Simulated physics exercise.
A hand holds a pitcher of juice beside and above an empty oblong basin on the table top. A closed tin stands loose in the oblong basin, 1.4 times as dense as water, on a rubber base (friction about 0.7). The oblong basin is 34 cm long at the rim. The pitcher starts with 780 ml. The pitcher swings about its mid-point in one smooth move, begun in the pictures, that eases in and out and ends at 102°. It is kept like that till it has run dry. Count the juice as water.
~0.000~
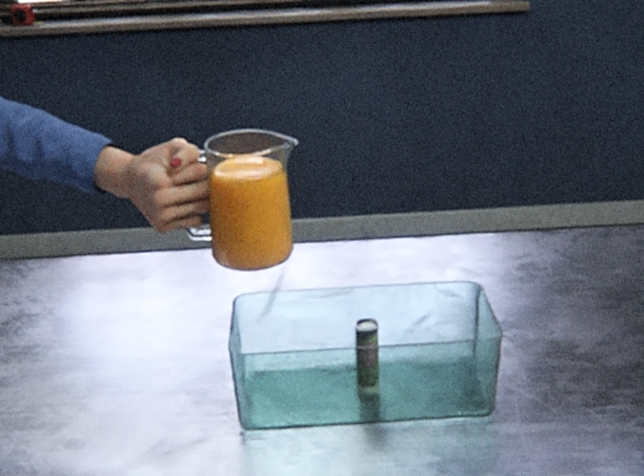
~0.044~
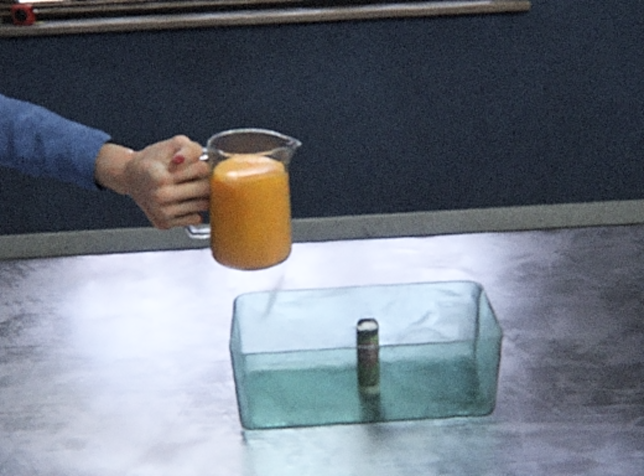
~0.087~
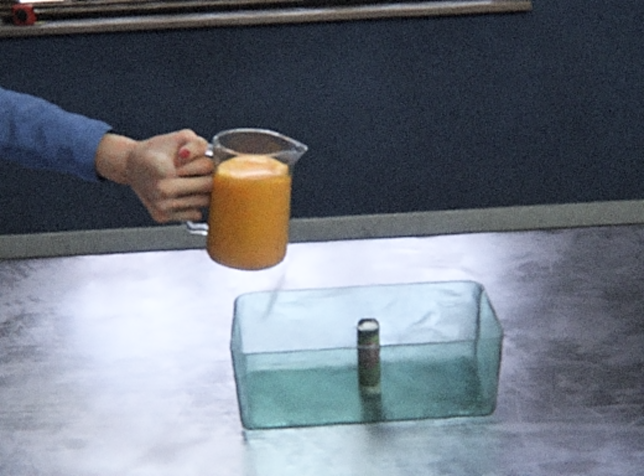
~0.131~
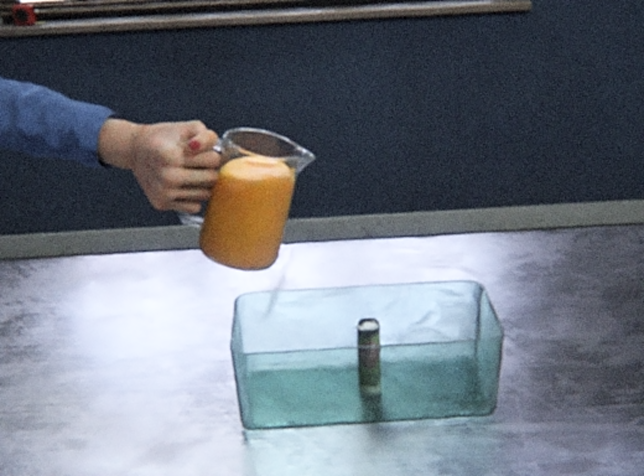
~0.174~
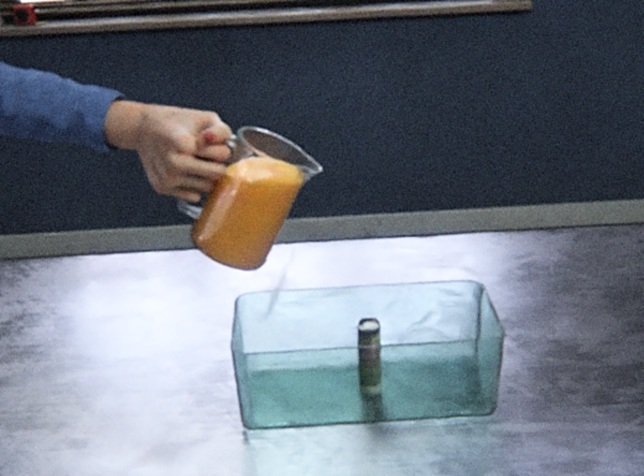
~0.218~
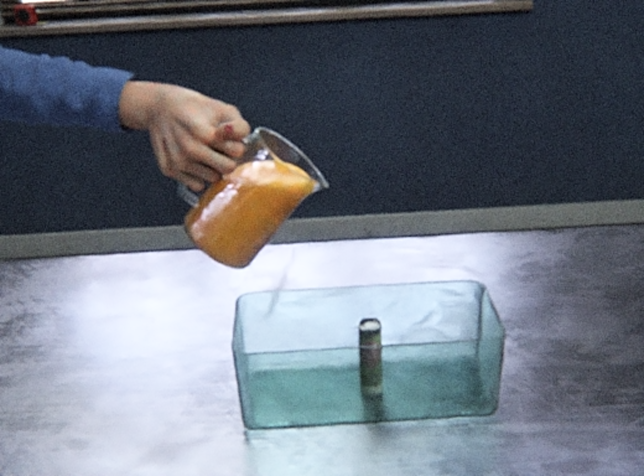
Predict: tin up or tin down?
It keeps standing.
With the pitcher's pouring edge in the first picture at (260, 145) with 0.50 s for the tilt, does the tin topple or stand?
Then it falls.
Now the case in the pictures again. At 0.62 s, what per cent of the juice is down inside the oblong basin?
About 42 per cent.
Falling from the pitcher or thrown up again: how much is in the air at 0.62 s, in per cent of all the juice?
Some 24 per cent.
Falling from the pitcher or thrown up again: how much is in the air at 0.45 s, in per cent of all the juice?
Some 24 per cent.
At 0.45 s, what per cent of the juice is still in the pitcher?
About 70 per cent.
By 0.45 s the tilt is 100° and 71 per cent is still to pour; the tin stands where it began.
By 0.62 s the tilt is 102° and 33 per cent is still to pour; the tin stands where it began.
By 0.80 s the tilt is 102° and 13 per cent is still to pour; the tin stands where it began.
By 1.00 s the tilt is 102° and 4 per cent is still to pour; the tin stands where it began.
At rest the tin stands where it began.
